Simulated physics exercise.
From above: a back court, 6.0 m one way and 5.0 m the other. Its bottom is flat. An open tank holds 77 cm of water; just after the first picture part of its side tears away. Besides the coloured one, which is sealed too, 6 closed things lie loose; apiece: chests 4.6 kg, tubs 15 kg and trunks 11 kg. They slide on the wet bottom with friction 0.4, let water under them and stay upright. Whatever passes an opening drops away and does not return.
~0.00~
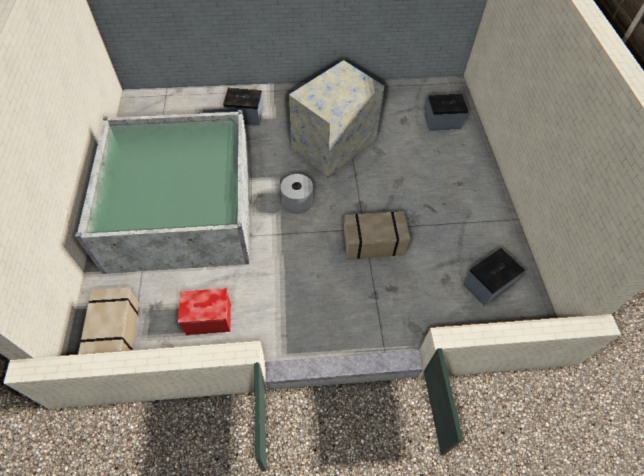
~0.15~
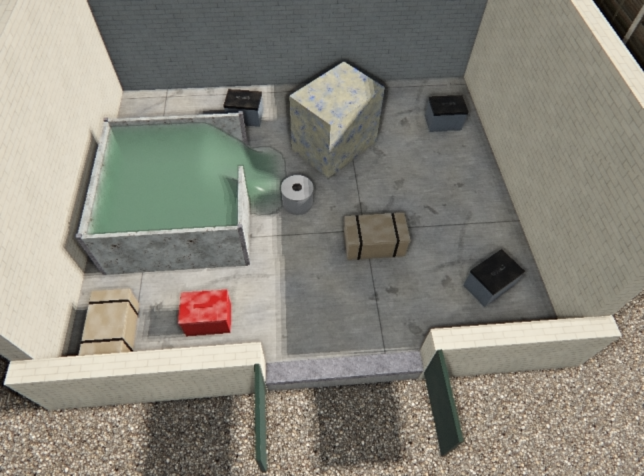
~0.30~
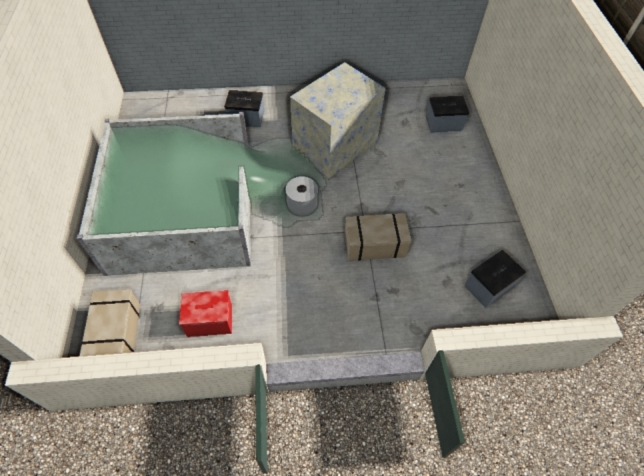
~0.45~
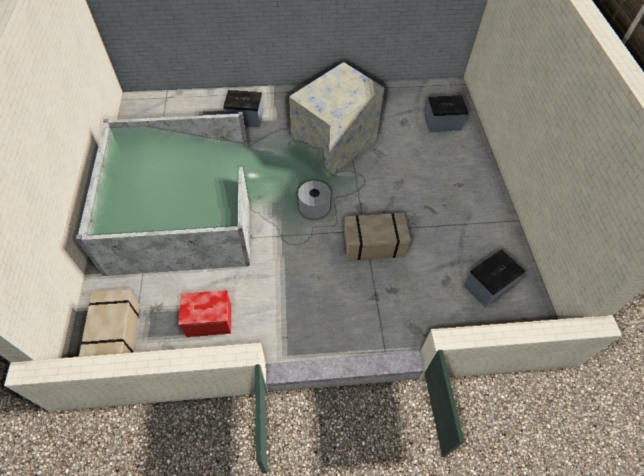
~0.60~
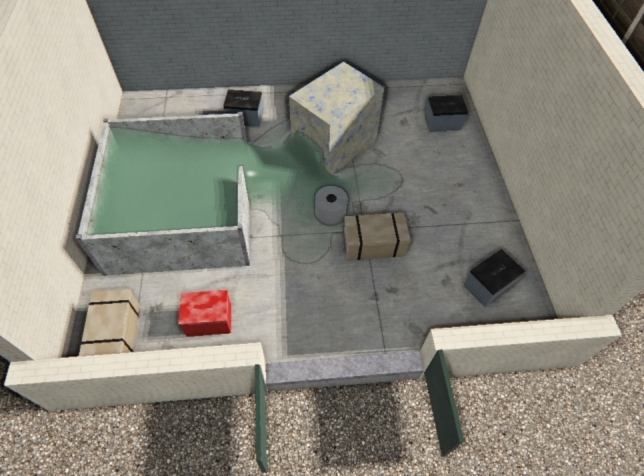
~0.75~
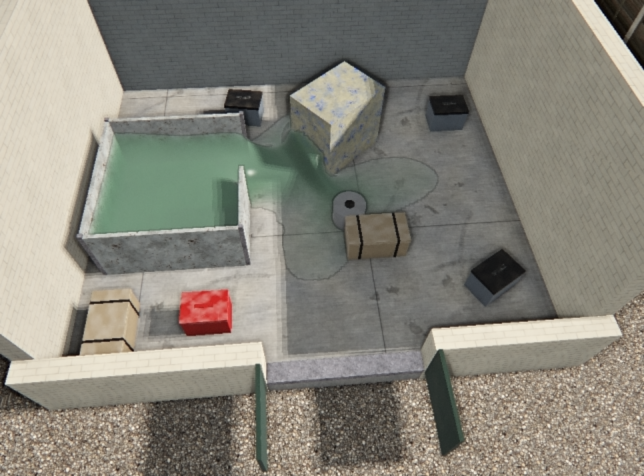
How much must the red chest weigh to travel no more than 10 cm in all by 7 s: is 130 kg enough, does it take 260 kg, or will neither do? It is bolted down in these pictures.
Verdict: The lower weight is enough.
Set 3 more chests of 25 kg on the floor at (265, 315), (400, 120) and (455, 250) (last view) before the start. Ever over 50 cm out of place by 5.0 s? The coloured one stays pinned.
In turn: Less, less, more.
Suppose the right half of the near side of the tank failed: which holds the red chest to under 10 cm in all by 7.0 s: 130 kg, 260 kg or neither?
In that case only the larger load is enough.
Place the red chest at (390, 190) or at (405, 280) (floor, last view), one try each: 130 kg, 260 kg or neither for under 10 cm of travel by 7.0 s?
In turn: Either load holds; either load holds.
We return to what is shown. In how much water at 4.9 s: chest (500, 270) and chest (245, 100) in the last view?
About 12 and 2 cm.
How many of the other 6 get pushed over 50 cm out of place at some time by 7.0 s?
I count 5.
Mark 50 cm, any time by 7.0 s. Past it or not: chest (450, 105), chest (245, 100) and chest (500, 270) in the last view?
In turn: Past it, over, more.
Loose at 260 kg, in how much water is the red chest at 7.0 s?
Roughly 1 cm.
After 1.4 s the red chest would be 0 cm from its start with 130 kg and 0 cm from its start with 260 kg; 0 cm of water round it then.
After 3.1 s the red chest would be 0 cm from its start with 130 kg and 0 cm from its start with 260 kg; 0 cm of water round it then.
After 4.9 s the red chest would be 0 cm from its start with 130 kg and 0 cm from its start with 260 kg; 1 cm of water round it then.
After 7.0 s the red chest would be 0 cm from its start with 130 kg and 0 cm from its start with 260 kg; 1 cm of water round it then.
